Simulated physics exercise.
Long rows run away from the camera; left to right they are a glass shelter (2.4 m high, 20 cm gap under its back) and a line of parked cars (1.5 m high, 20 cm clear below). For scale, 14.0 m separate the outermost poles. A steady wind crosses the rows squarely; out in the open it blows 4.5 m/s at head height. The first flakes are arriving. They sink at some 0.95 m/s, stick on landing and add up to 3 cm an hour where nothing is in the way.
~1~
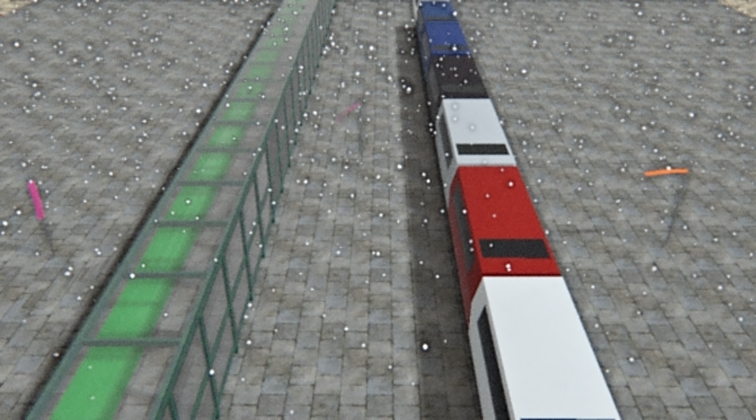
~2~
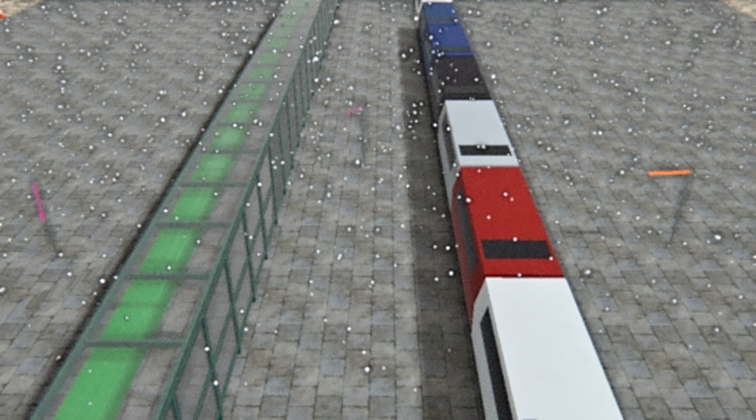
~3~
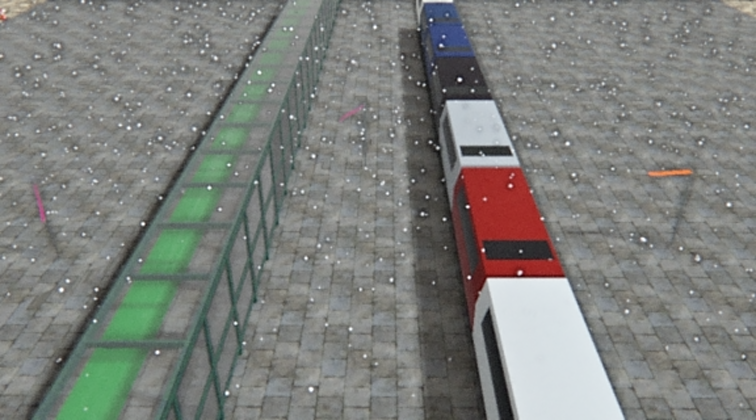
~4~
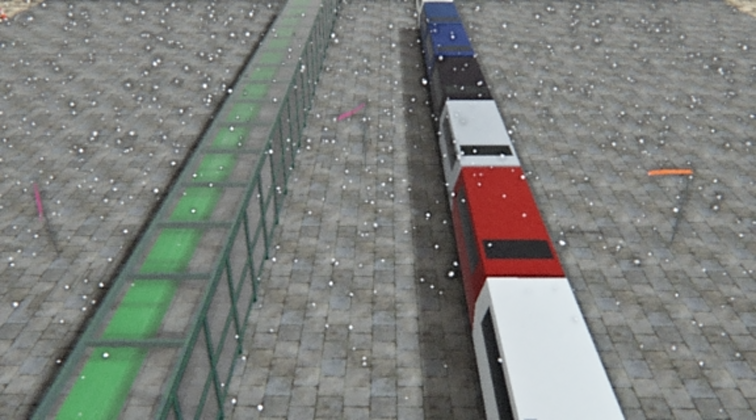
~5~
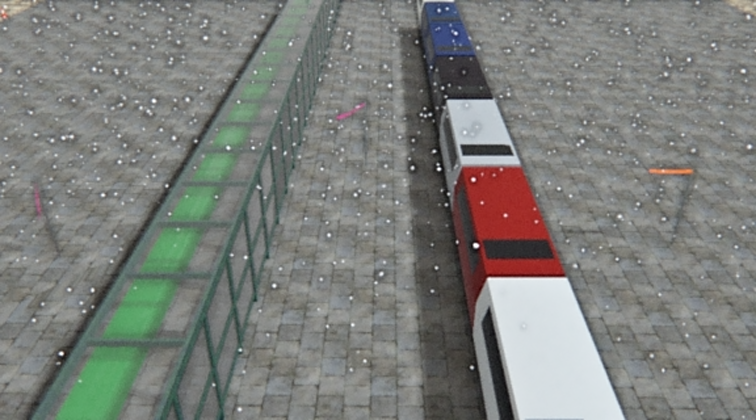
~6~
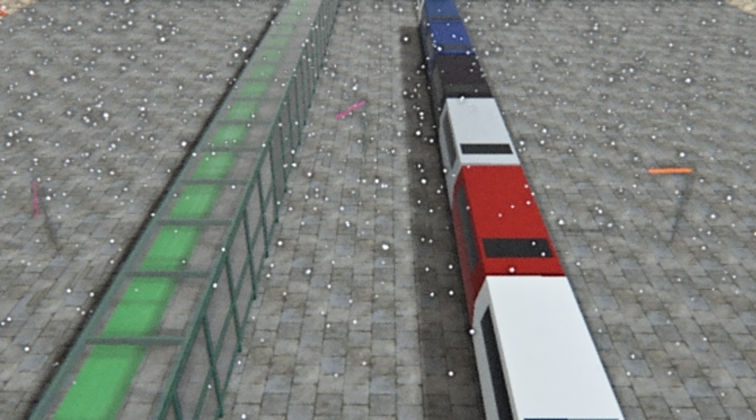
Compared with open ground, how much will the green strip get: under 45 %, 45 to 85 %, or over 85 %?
It gets between 45 and 85 % of the open amount.
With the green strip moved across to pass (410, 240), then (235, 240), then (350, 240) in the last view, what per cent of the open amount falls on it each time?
In turn about 70 %, 0 %, 70 %.
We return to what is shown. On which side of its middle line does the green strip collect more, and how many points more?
The left one, some 25 points more.
In 10 minutes the green strip collects 3 mm against 5 mm in the open.
In 30 minutes the green strip collects 9 mm against 15 mm in the open.
In 60 minutes the green strip collects 18 mm against 30 mm in the open, so the green strip has 59 % of the open amount; the left half of it has 70 %, the right half 47 %.
